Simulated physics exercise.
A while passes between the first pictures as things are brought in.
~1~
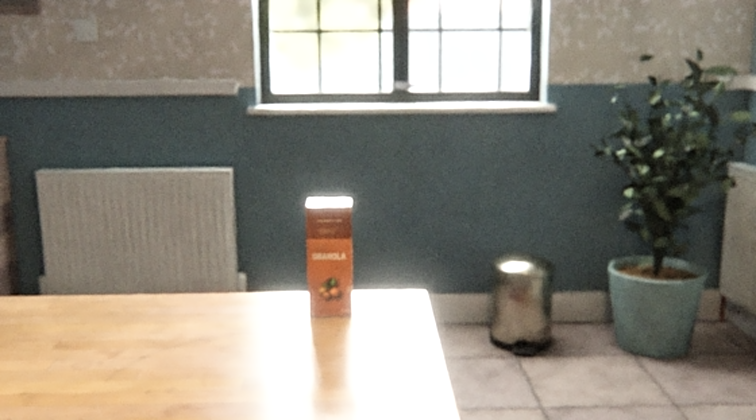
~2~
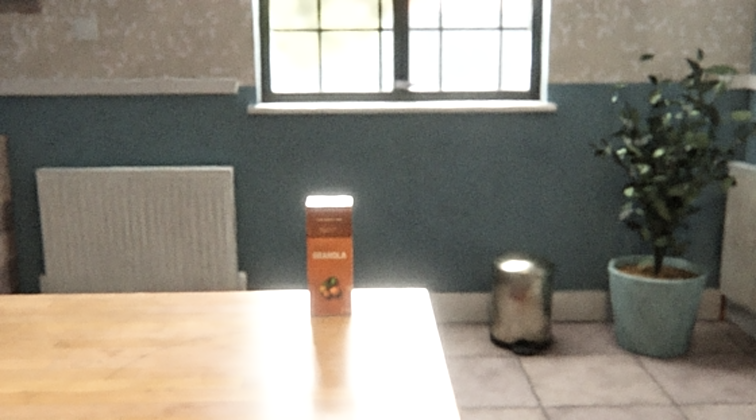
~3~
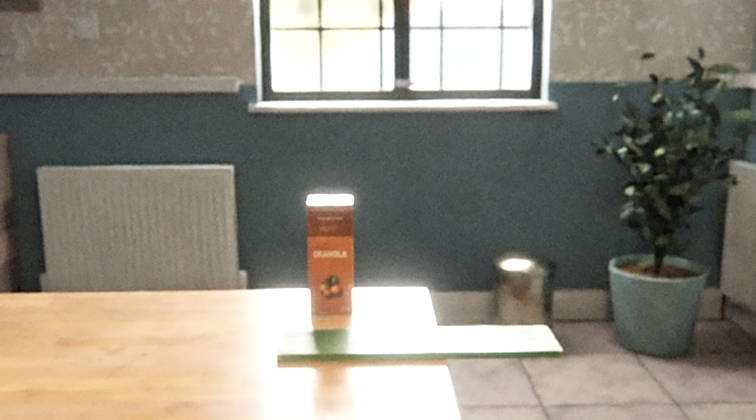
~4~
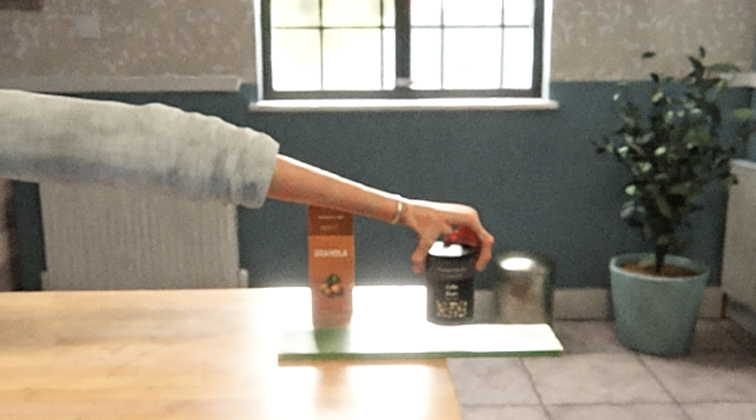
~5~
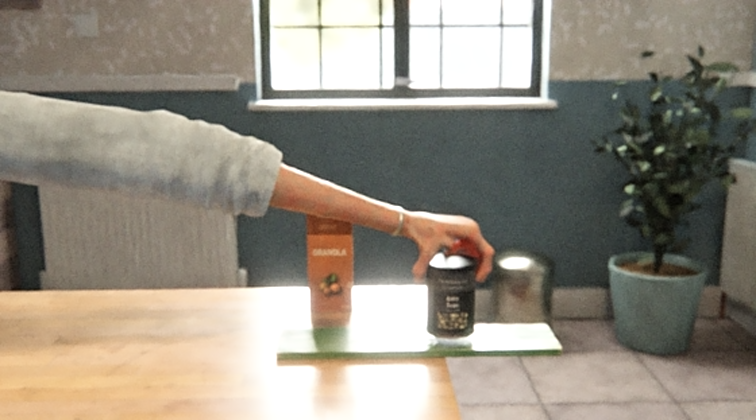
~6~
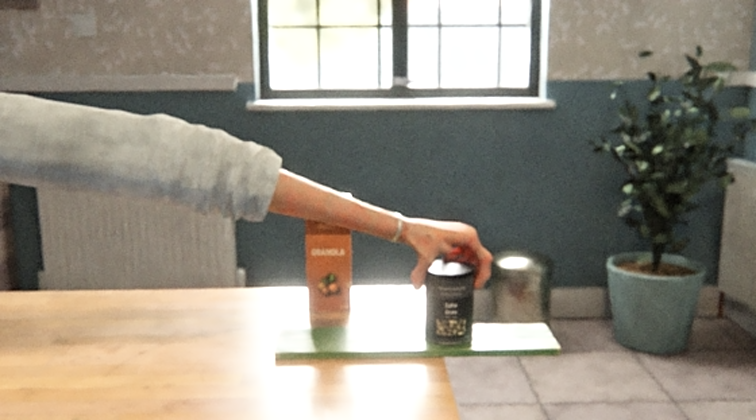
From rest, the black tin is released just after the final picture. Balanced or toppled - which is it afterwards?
Still on top.
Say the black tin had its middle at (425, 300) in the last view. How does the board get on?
It stays put.
Then, 0.40 s past the last view, nothing moves.
Then, 1.10 s past the last view, black tin resting near (449, 303).
Finally, all 3 still in place. Final places as the last picture's camera would see them, black tin near (449, 303). The board stays on the table.
